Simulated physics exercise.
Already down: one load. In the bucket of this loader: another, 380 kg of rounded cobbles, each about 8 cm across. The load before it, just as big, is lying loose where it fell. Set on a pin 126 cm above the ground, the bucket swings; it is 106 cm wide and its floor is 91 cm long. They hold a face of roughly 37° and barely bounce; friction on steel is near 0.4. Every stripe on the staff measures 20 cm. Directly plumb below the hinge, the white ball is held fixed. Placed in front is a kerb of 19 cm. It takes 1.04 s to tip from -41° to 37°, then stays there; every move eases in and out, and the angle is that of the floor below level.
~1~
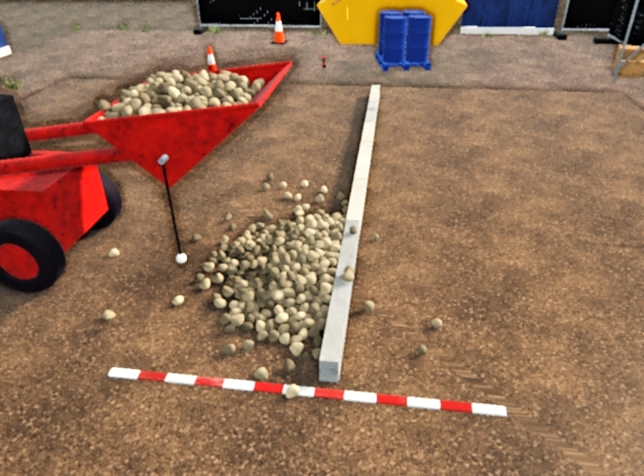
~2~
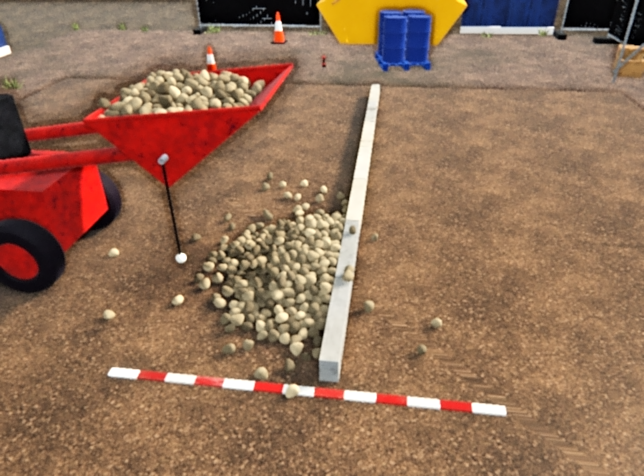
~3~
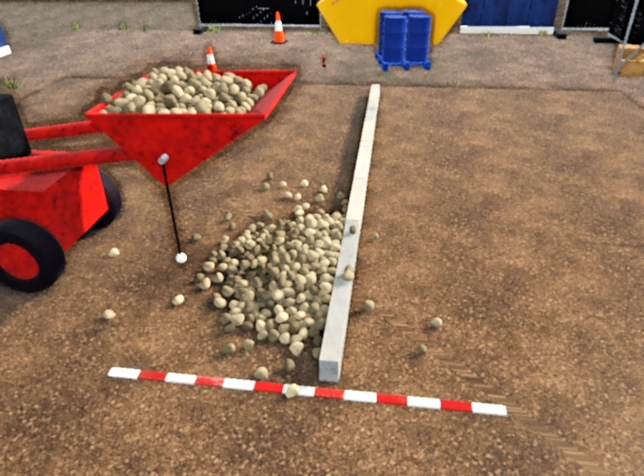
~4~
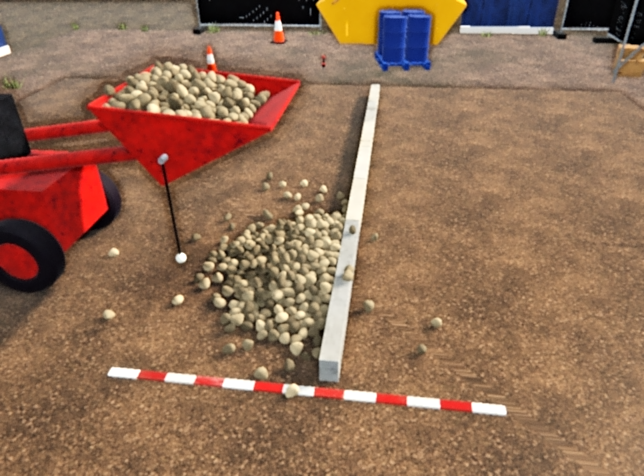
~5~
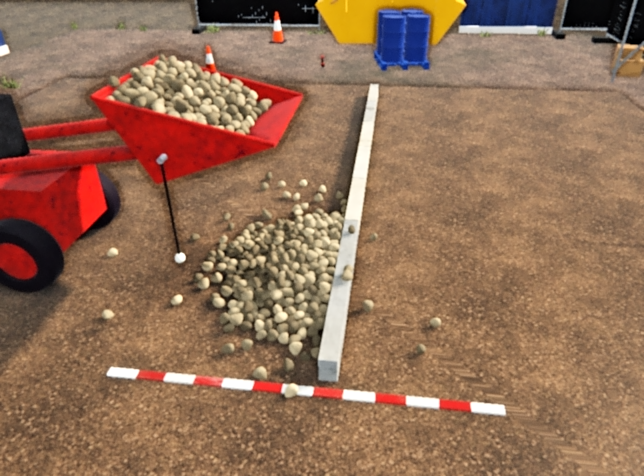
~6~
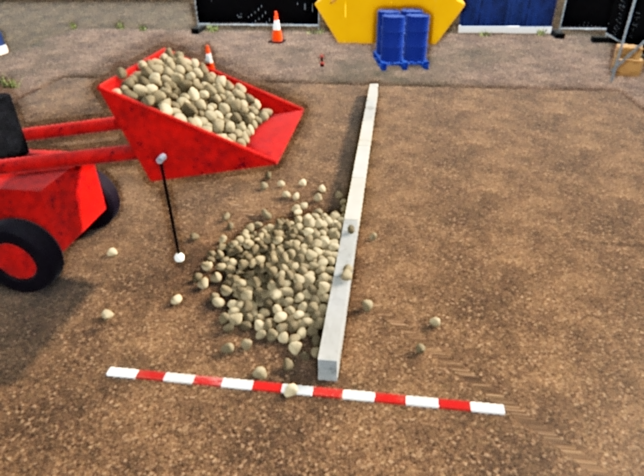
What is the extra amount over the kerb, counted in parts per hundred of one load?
Close to 28 parts in a hundred.
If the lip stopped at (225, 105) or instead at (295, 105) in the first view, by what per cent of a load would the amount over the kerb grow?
First place about 10 %, second about 60 %.
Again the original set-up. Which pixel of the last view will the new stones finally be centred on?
(321, 255).
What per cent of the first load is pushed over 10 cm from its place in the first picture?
Near 10 per cent, I reckon.
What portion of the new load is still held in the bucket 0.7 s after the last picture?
65 % still inside.
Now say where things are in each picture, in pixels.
In the first picture, the bucket is at -41°, its lip at (259, 105); the top of the load is at (181, 80). The earlier load is highest near (307, 253), 25 cm above ground level, 100 % on this side of the kerb, 1 % over the kerb.
In the second picture, the bucket is at -39°, its lip at (261, 108); the top of the load is at (173, 80).
In the third picture, lip at (266, 116), floor tilted -35°, highest stones at (167, 77).
In the fourth picture, lip at (271, 129), floor tilted -28°, highest stones at (158, 75).
In the fifth picture, the bucket is at -20°, its lip at (275, 145); the top of the load is at (161, 69).
In the sixth picture, the bucket is at -11°, its lip at (277, 163); the top of the load is at (163, 62).
Then, 0.3 s after the last picture the floor is at 25°; in per cent of one load, 100 in the bucket, 100 on this side of the kerb, 1 over the kerb; the foremost stones are at (370, 281).
Then, 0.7 s after the last picture the floor is at 37°; in per cent of one load, 64 in the bucket, 136 on this side of the kerb, 1 over the kerb; the foremost stones are at (370, 281).
Then, 1.0 s after the last picture the floor is at 37°; in per cent of one load, 16 in the bucket, 175 on this side of the kerb, 10 over the kerb; the foremost stones are at (413, 287).
Then, 3.6 s after the last picture the floor is at 37°; in per cent of one load, 0 in the bucket, 172 on this side of the kerb, 28 over the kerb; the foremost stones are at (522, 275). Net gain over the kerb, 28.
